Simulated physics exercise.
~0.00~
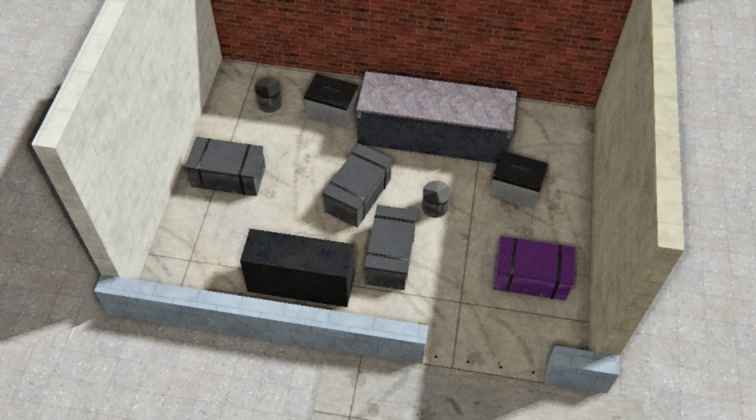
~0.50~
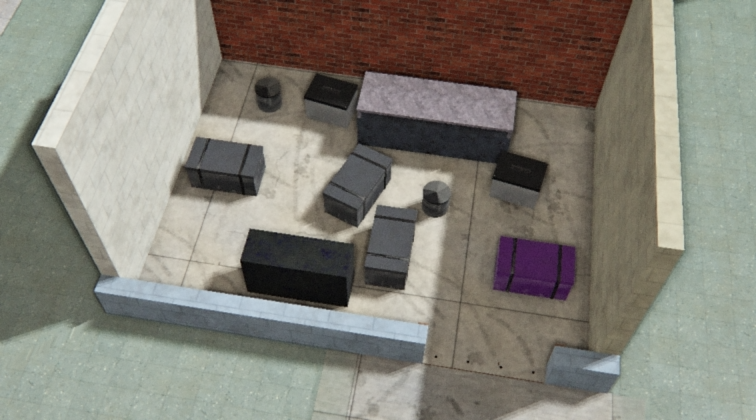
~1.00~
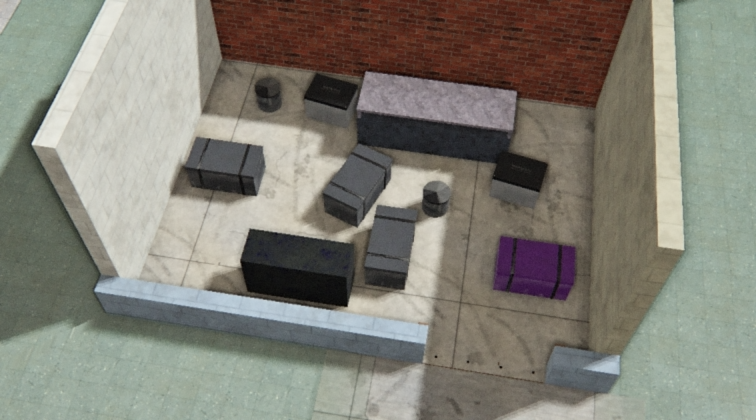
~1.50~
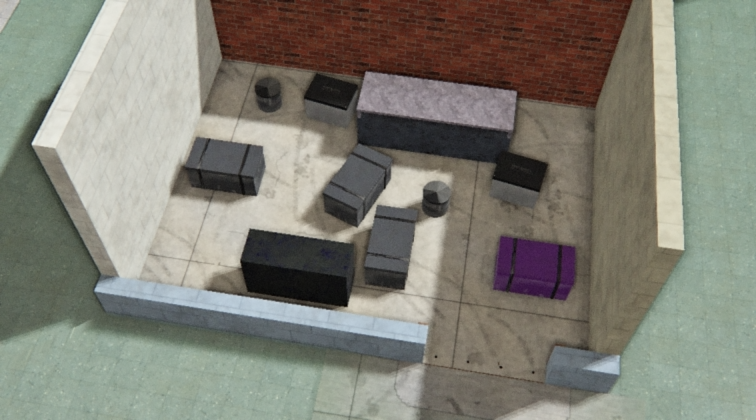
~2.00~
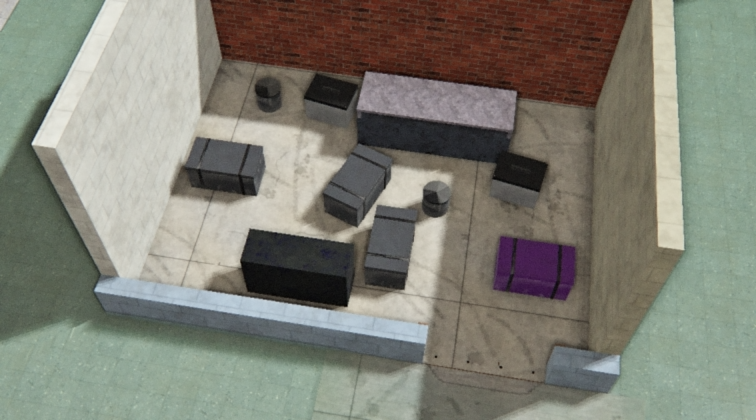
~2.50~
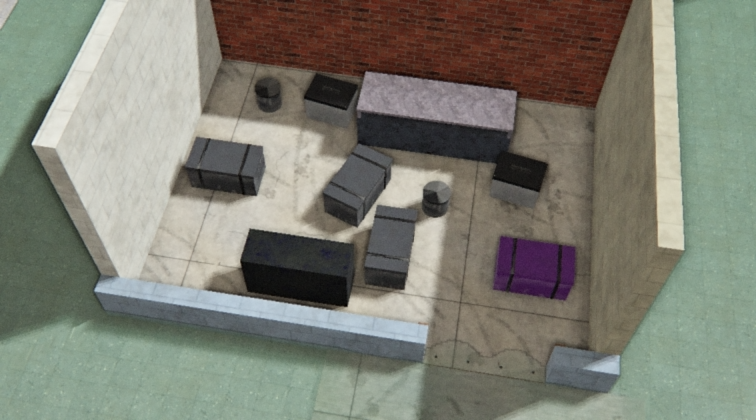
Pale greenish water spreads over the grey paving outside a small roofless room, seen from high above with a brick wall at the back. Inside stand a purple trunk at right, grey trunks at left and centre, a black box in front, a long pink-topped block behind, and small bins and boxes. A faint edge of water creeps to the doorway gap, while the objects and camera stay still.
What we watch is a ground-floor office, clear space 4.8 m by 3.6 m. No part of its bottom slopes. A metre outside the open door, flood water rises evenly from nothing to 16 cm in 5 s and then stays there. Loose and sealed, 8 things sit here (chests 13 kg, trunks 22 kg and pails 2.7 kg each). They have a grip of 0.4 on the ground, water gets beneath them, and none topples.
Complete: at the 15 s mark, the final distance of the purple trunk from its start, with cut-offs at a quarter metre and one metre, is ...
Past one metre.
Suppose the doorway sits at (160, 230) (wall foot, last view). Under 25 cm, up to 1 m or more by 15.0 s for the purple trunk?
Then the purple trunk moves a short way.
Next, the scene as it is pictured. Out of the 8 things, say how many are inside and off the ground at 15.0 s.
I get 7.
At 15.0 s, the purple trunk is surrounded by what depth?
Roughly 11 cm deep.
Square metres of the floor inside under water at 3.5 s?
Some 1.0 m2.
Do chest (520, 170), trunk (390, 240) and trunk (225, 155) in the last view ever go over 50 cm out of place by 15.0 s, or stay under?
Note - in order: Farther; smaller; farther.
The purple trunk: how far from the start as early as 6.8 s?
Around 80 cm from the start by that time.
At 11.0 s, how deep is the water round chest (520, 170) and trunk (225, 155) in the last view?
First roughly 11 cm, second roughly 3 cm.
After 3.5 s the purple trunk is near (537, 259), 0.0 m from its start, aground; 0 afloat.
After 6.8 s the purple trunk is near (541, 190), 0.9 m from its start, aground; 1 afloat.
After 11.0 s the purple trunk is near (568, 104), 2.2 m from its start, afloat; 3 afloat.
After 15.0 s the purple trunk is near (534, 100), 2.2 m from its start, afloat; 7 afloat.
